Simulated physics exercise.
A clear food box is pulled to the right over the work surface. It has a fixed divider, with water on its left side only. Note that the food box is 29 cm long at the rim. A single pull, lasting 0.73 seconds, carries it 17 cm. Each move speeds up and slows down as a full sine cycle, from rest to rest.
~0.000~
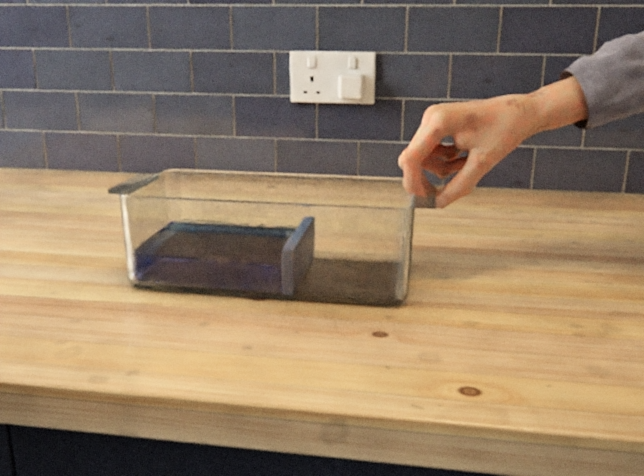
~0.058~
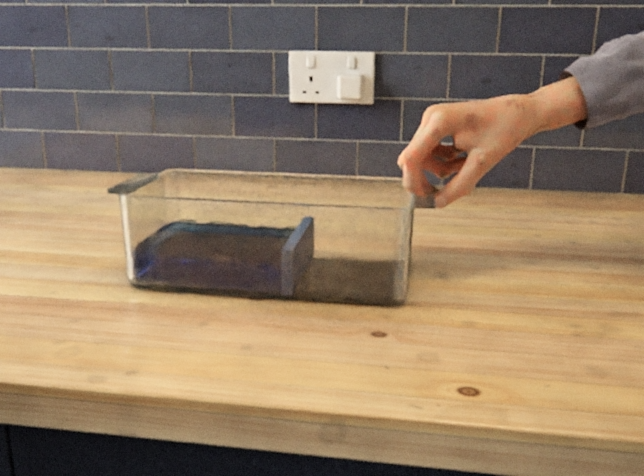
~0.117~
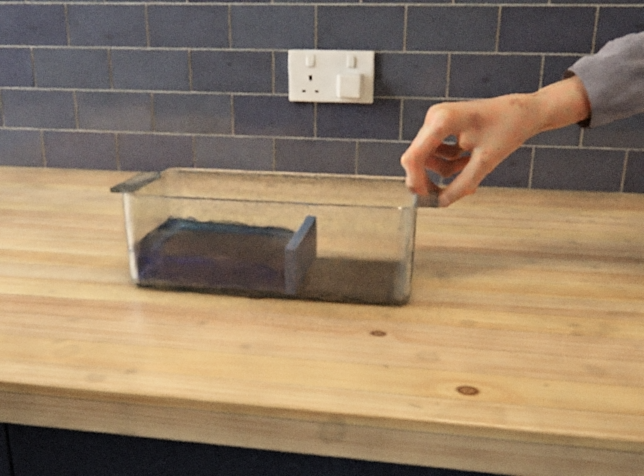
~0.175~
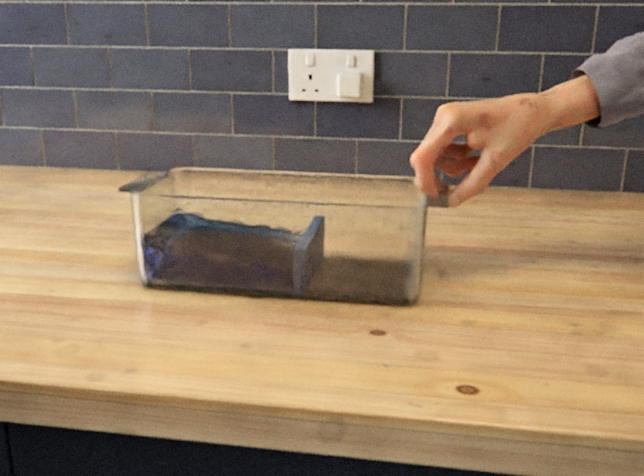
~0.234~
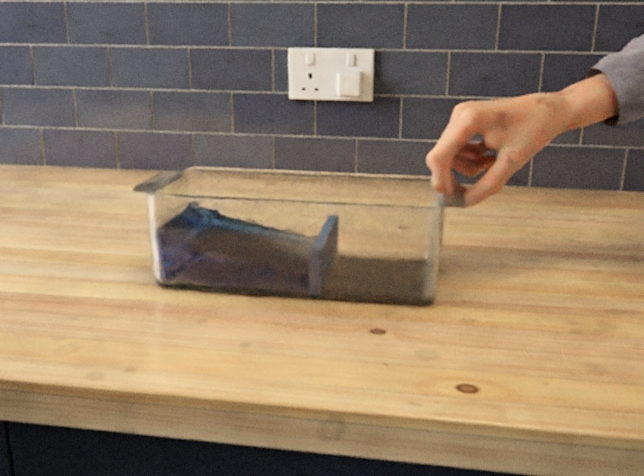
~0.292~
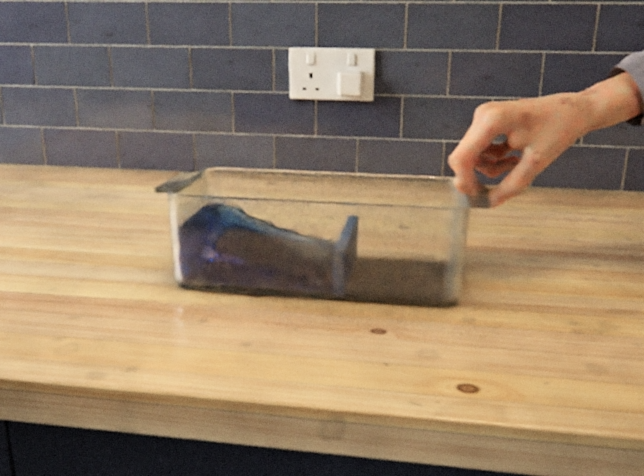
Clear food box being pulled right across a wooden work surface by a hand, the dark water inside climbing its left end.
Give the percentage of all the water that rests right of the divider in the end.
Roughly 22 out of every 100 parts.
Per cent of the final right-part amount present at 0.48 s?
About 0 percent.
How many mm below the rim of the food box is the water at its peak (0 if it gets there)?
Roughly 20 mm.
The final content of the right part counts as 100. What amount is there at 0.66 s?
Roughly 70 per cent.
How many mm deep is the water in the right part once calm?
12 mm or so.
After 0.48 s it has gone 13 cm; 0 per cent is on the right side and 0 is out of the food box.
After 0.66 s it has gone 17 cm; 16 per cent is on the right side and 0 is out of the food box.
After 0.85 s it has gone 17 cm; 20 per cent is on the right side and 0 is out of the food box.
After 1.03 s it has gone 17 cm; 20 per cent is on the right side and 1 is out of the food box.
In the end 22 per cent is on the right side and 1 is out of the food box.
